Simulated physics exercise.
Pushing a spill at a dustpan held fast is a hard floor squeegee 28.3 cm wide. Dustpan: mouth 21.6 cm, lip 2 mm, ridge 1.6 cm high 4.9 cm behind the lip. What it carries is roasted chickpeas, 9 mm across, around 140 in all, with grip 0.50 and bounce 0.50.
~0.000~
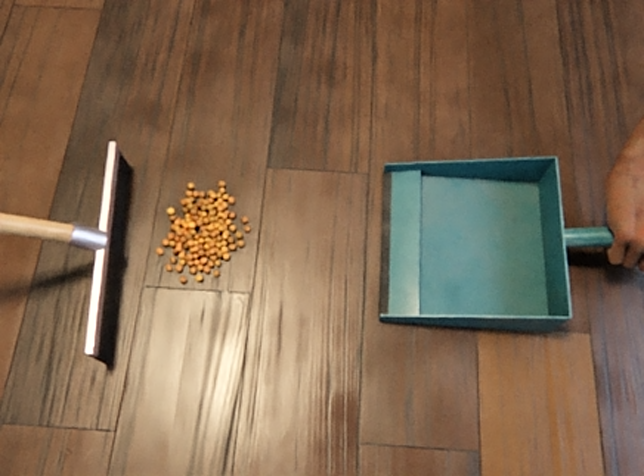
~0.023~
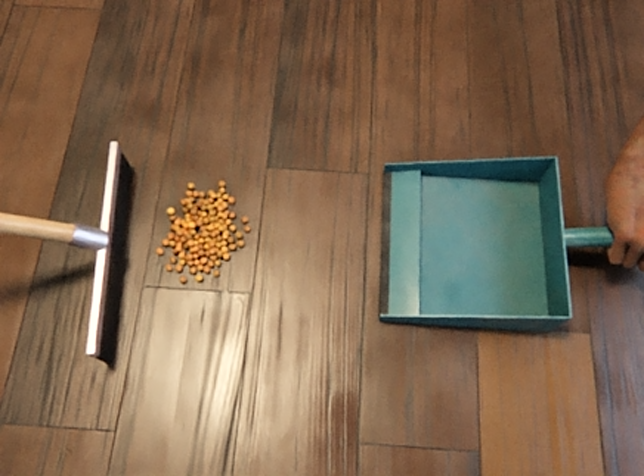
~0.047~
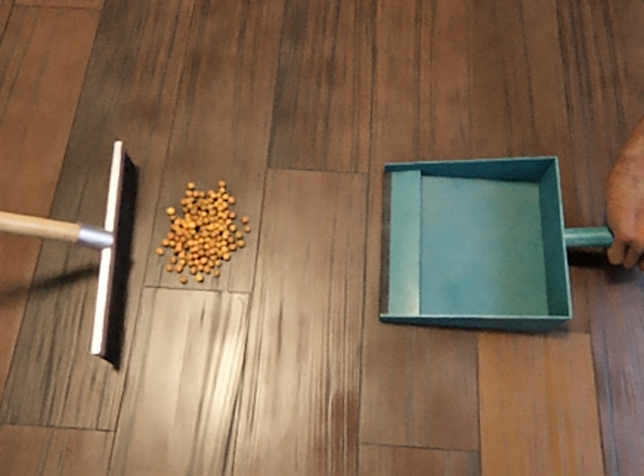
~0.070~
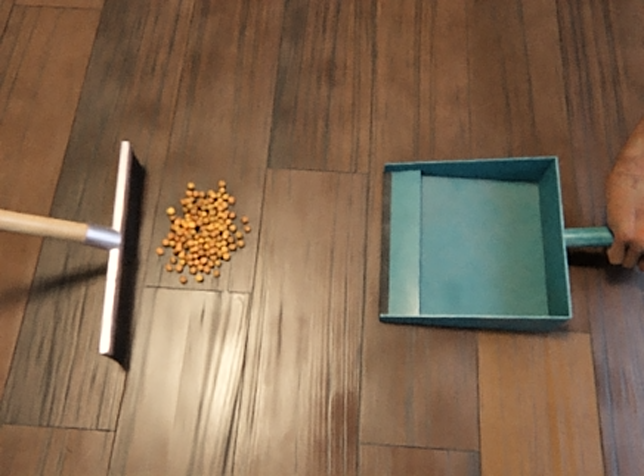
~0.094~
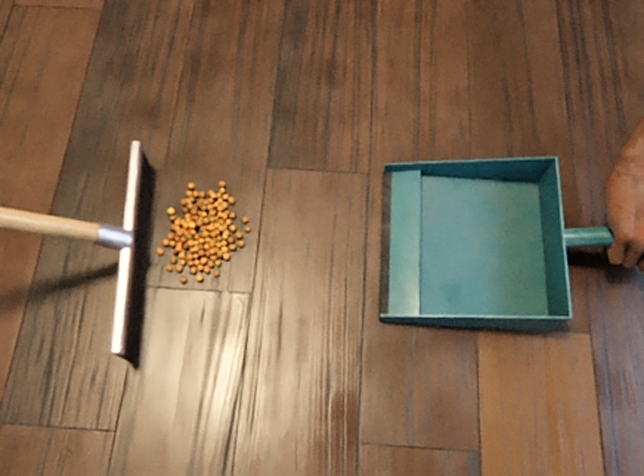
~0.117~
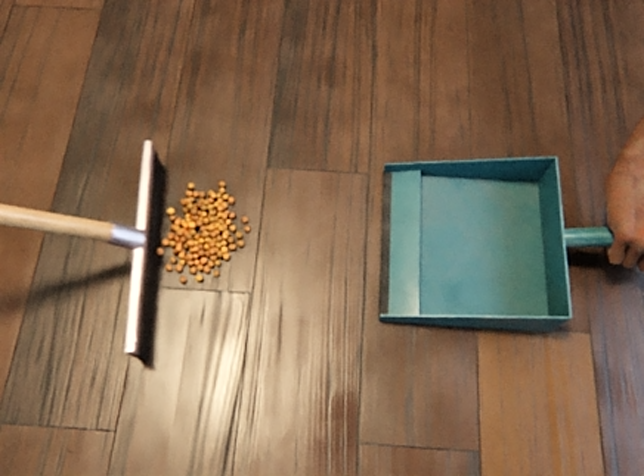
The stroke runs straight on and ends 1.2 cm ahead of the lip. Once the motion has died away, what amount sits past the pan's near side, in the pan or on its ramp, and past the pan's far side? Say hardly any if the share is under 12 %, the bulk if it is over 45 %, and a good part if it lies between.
Outcome: Past the pan's near side: My money's on a low share, in the pan or on its ramp: My money's on a medium-sized share, past the pan's far side: My money's on a low share.
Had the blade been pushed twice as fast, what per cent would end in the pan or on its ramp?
Some 45 %.
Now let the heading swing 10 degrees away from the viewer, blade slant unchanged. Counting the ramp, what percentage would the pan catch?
Around 30 %.
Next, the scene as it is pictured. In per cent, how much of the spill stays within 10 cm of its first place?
Close to 0 per cent of it.
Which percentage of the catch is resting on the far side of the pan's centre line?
About 70 %.
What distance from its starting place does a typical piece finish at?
Near 26 cm.
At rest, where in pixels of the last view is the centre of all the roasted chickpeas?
Roughly pixel (380, 219).
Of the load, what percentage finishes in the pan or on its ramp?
My estimate is some 30 per cent.
After 0.32 s, middle of the blade 16 cm from the lip; 0 % over the lip, far side 0 %, near side 0 %.
After 0.46 s, middle of the blade 7 cm from the lip; 0 % over the lip, far side 5 %, near side 0 %.
After 0.72 s, middle of the blade 3 cm from the lip; 30 % over the lip, far side 5 %, near side 0 %.
By 1.1 s all is still; near side 0 %, pan 30 %, far side 5 %, in front of the lip or behind the blade 65 %.
